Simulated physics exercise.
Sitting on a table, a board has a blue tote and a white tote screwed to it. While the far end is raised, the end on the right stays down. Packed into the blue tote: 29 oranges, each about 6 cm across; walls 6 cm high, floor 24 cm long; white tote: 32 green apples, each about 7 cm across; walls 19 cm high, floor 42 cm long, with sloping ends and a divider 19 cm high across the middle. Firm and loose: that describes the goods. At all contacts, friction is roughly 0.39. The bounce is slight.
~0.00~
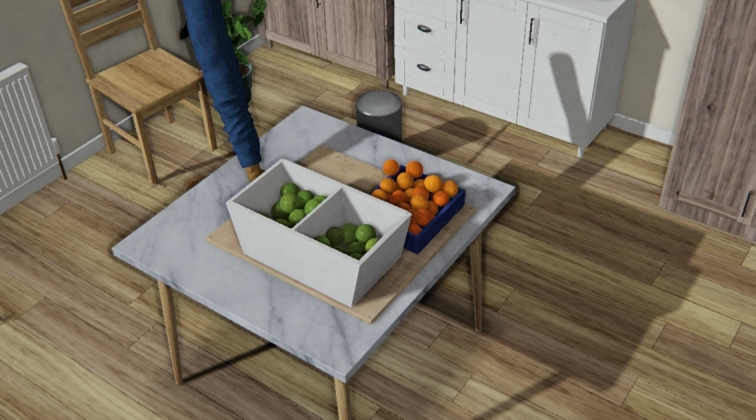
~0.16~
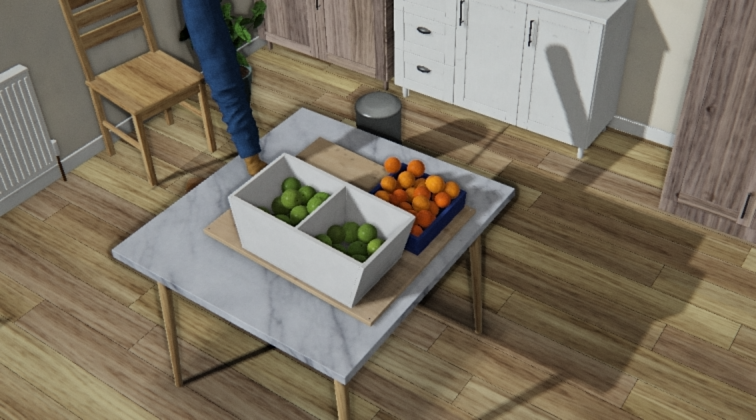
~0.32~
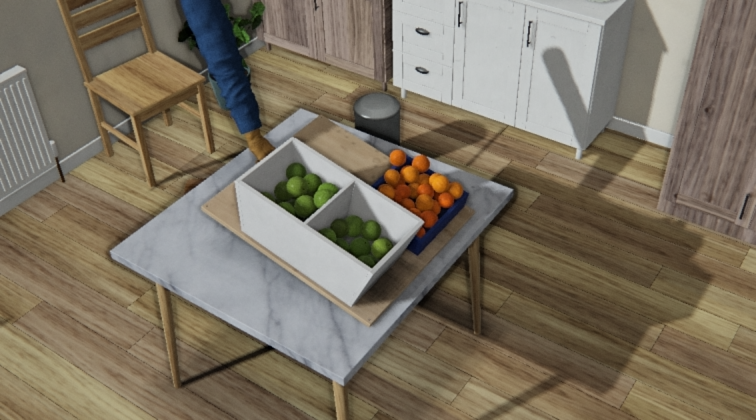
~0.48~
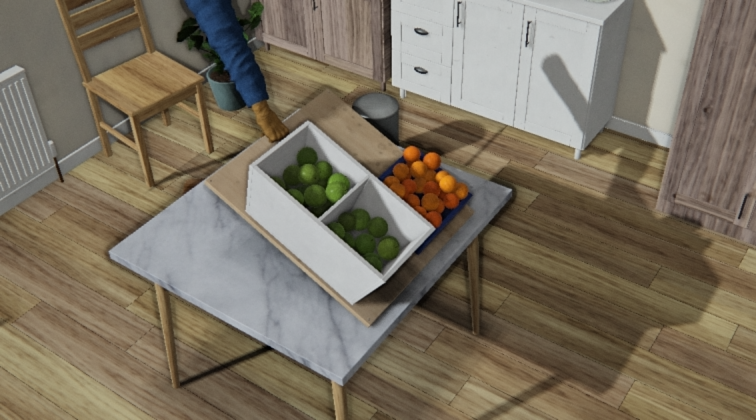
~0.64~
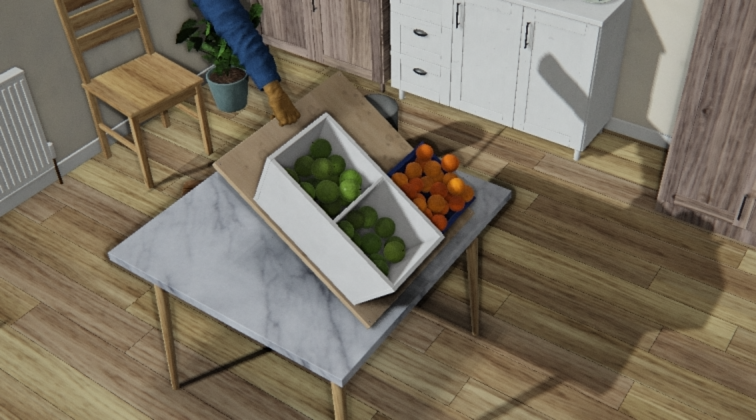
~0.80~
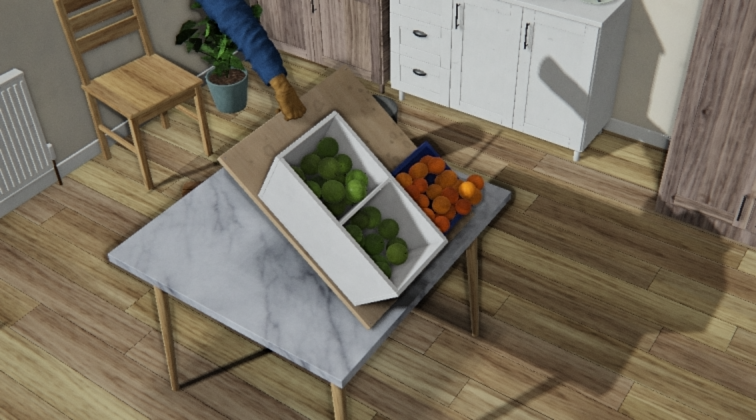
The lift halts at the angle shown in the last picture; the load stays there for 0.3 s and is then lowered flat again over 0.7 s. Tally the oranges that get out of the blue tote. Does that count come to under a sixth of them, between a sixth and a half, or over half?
It parts with a sixth to half.
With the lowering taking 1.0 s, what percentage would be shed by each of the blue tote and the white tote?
Well, that would cost the blue tote 40 per cent and the white tote 0 per cent.
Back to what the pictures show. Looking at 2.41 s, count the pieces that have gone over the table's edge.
At that time, the count is near 12.
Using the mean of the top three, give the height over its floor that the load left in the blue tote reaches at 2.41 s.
I'd say near 7 cm.
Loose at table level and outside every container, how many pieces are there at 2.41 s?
Count of pieces: About 0.
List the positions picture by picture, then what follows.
In the first picture (places track the rim corner closest to us here), blue tote (its farthest corner) (403, 167); white tote (357, 262); tipped 0°; all still inside.
Blue tote (404, 165); white tote (361, 265); tipped 4°, in the second picture.
Blue tote (408, 157); white tote (371, 270); tipped 14°, in the third picture.
White tote (383, 278); tipped 25°, in the fourth picture.
White tote (393, 287); tipped 35°, in the fifth picture.
White tote (397, 291); tipped 39°; 1 out, the lowest orange at (475, 184), in the sixth picture.
After 1.06 s, tilt 39°; the blue tote is down by 7 of 29 and the white tote has all 32.
After 1.38 s, tilt 25°; the blue tote is down by 11 of 29 and the white tote has all 32.
After 1.83 s, tilt 0°; the blue tote is down by 11 of 29 and the white tote has all 32.
Outcome (at 2.41 s), the blue tote is down by 11 of 29 and the white tote has all 32. Asked share, 11 of 29, 38 per cent.
